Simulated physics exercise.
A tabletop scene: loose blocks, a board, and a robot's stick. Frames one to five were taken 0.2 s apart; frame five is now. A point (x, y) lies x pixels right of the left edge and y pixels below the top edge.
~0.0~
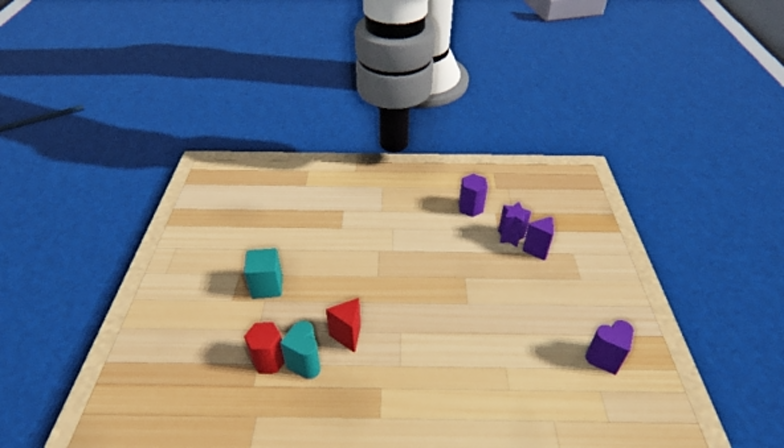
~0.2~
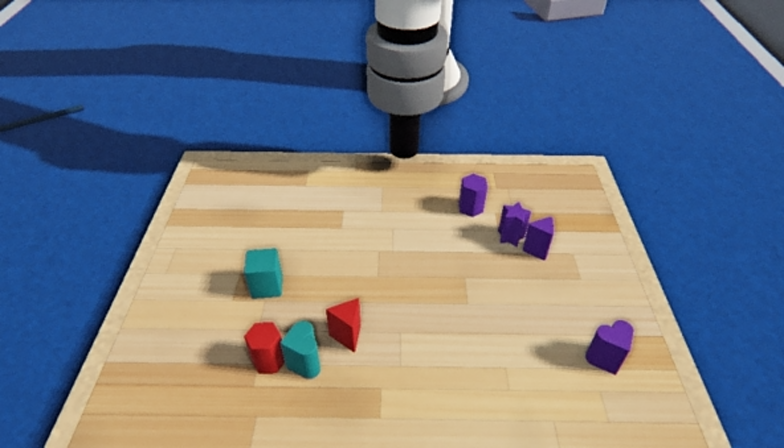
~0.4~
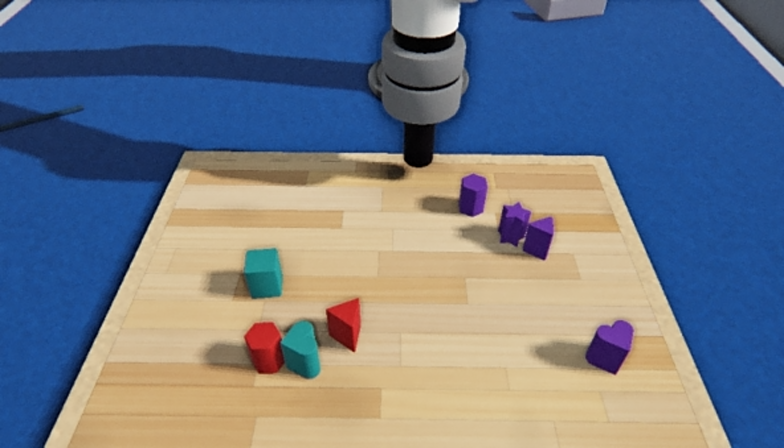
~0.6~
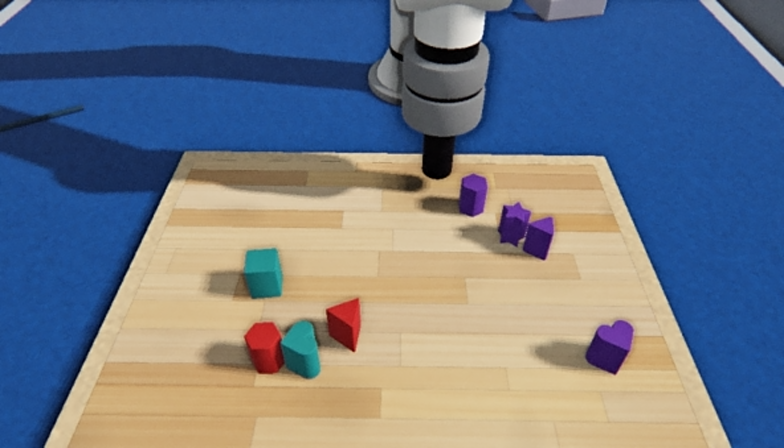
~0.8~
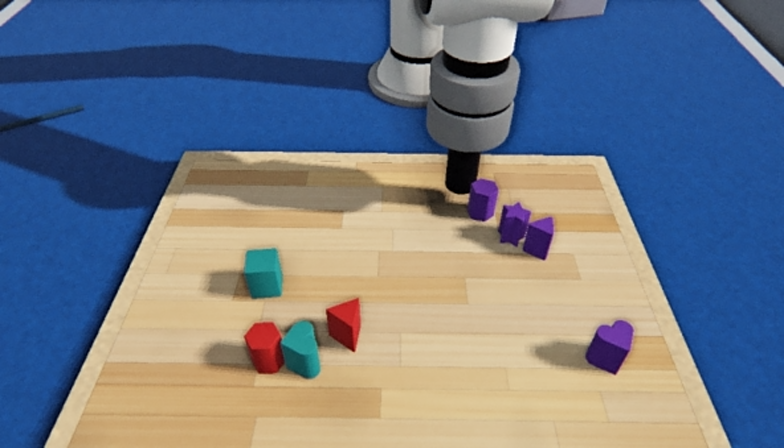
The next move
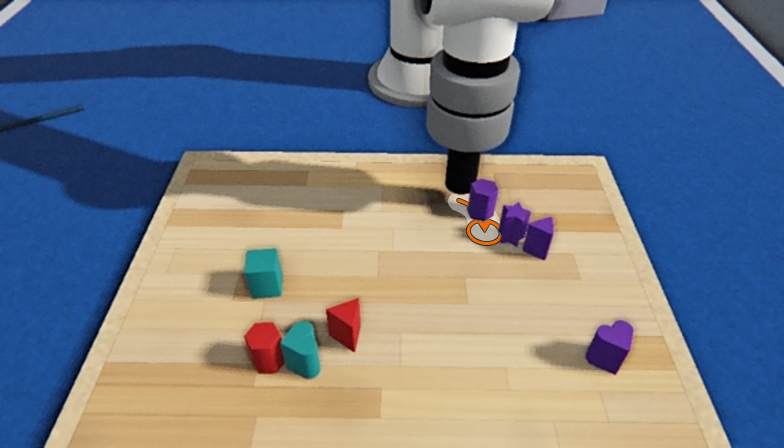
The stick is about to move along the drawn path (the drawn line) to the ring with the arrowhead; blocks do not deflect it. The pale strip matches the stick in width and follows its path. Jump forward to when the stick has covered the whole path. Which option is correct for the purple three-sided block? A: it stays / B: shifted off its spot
B
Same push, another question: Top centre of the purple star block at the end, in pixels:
At roughly (534, 228).
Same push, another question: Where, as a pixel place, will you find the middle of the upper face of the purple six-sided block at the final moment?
I'd expect the centre of its top face to be at (520, 212).
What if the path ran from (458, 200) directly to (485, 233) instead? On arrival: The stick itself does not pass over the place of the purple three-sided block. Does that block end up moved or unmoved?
The result: It moves.
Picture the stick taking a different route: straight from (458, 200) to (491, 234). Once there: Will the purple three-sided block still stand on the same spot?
I expect not.
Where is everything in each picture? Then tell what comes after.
The first picture shows stick's lower end (394, 145); purple six-sided block (475, 182); purple star block (517, 211); purple three-sided block (545, 224).
The second picture shows stick (404, 151); blocks still.
The third picture shows stick (418, 160); blocks still.
The fourth picture shows stick (437, 171); blocks still.
The fifth picture shows stick (460, 186); purple six-sided block (485, 187); purple star block (517, 211); purple three-sided block (545, 224).
Drawn move, from (458, 200) over (474, 208) and (483, 219) to (485, 232).
What follows on the original path. Halfway along, stick (482, 199); purple six-sided block (510, 199), turned 15° anticlockwise; purple star block (521, 214).
At the end, stick (487, 217); purple six-sided block (520, 212), turned 35° anticlockwise; purple star block (534, 228); purple three-sided block (557, 232), turned 25° anticlockwise.
